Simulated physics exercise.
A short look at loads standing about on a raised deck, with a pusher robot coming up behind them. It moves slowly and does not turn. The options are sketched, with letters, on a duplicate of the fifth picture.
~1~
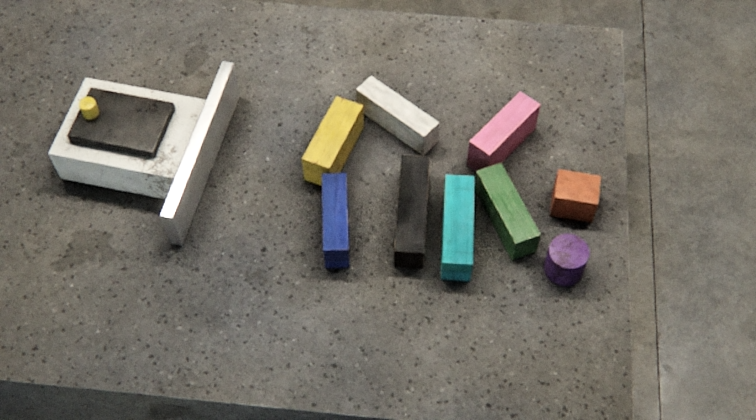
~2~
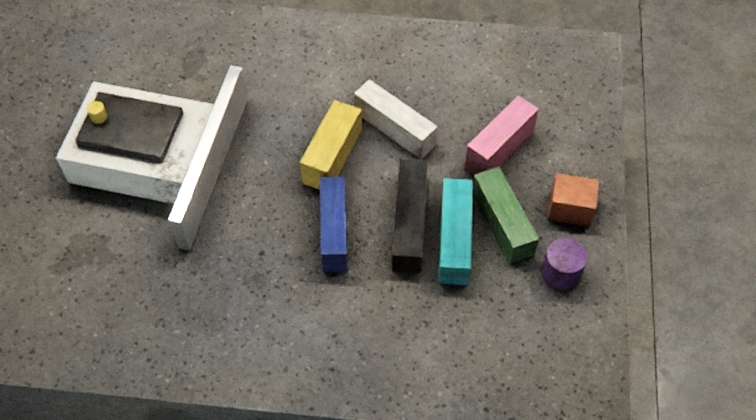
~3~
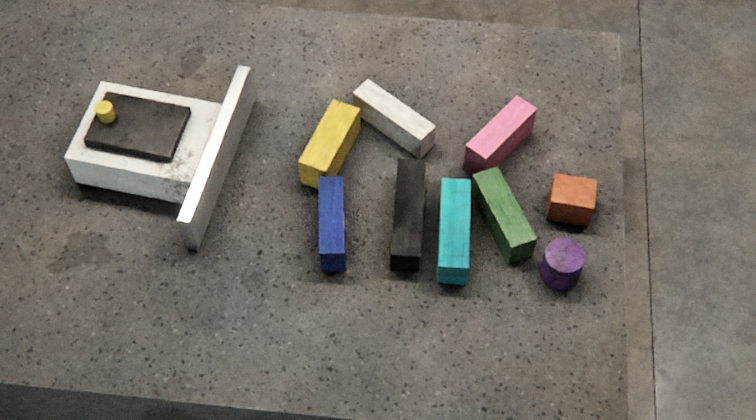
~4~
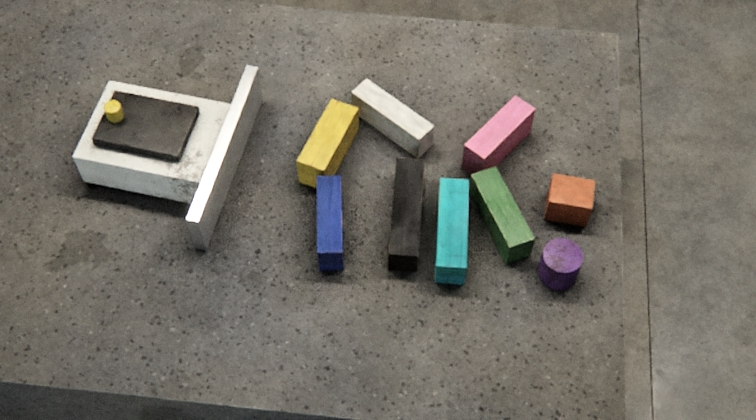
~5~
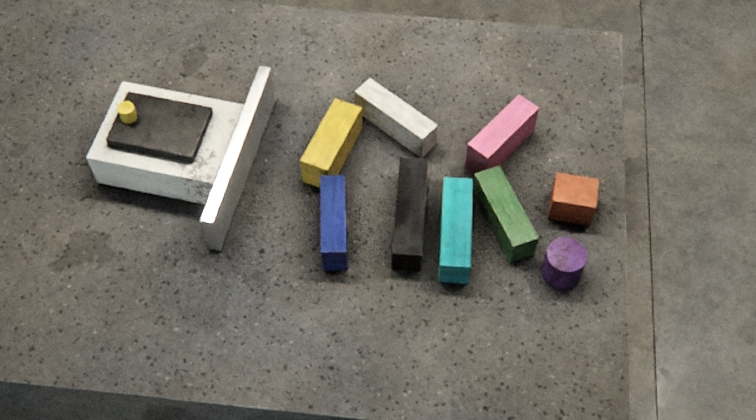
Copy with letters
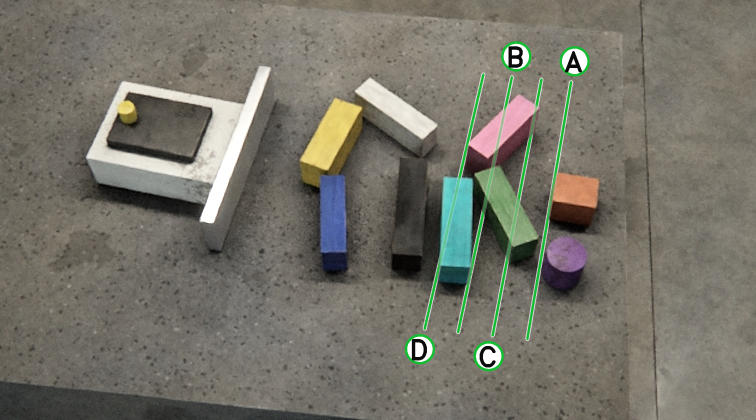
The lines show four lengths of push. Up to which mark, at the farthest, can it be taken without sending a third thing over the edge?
It should halt at C.
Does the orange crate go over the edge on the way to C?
Yes.
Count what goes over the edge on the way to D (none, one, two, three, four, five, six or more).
The count is none.
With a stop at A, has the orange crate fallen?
By then, yes.
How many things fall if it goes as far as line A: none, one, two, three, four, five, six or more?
By then, three.
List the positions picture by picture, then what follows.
Orange crate (575, 196); yellow bar (334, 142); pink stick (503, 135), in the first picture.
Robot (136, 127); purple canister (564, 265), in the second picture.
Robot (145, 126); green bar (503, 214), in the third picture.
Robot (153, 126); turquoise stick (452, 231), in the fourth picture.
Robot (167, 127); orange crate (573, 199); yellow bar (332, 144); pink stick (501, 138), in the fifth picture.
On the marked copy, A at (551, 200); B at (487, 195); C at (519, 197); D at (456, 192).
Taking C. A third of the way, robot (266, 136); white bar (407, 120); blue stick (342, 224).
Two thirds of the way, robot (367, 145); orange crate (582, 203); green bar (541, 221).
When it is over, robot (445, 152); orange crate over the edge; purple canister over the edge; two fallen.
As for the rest, A drops three; B is within the limit but short; D is within the limit but short.
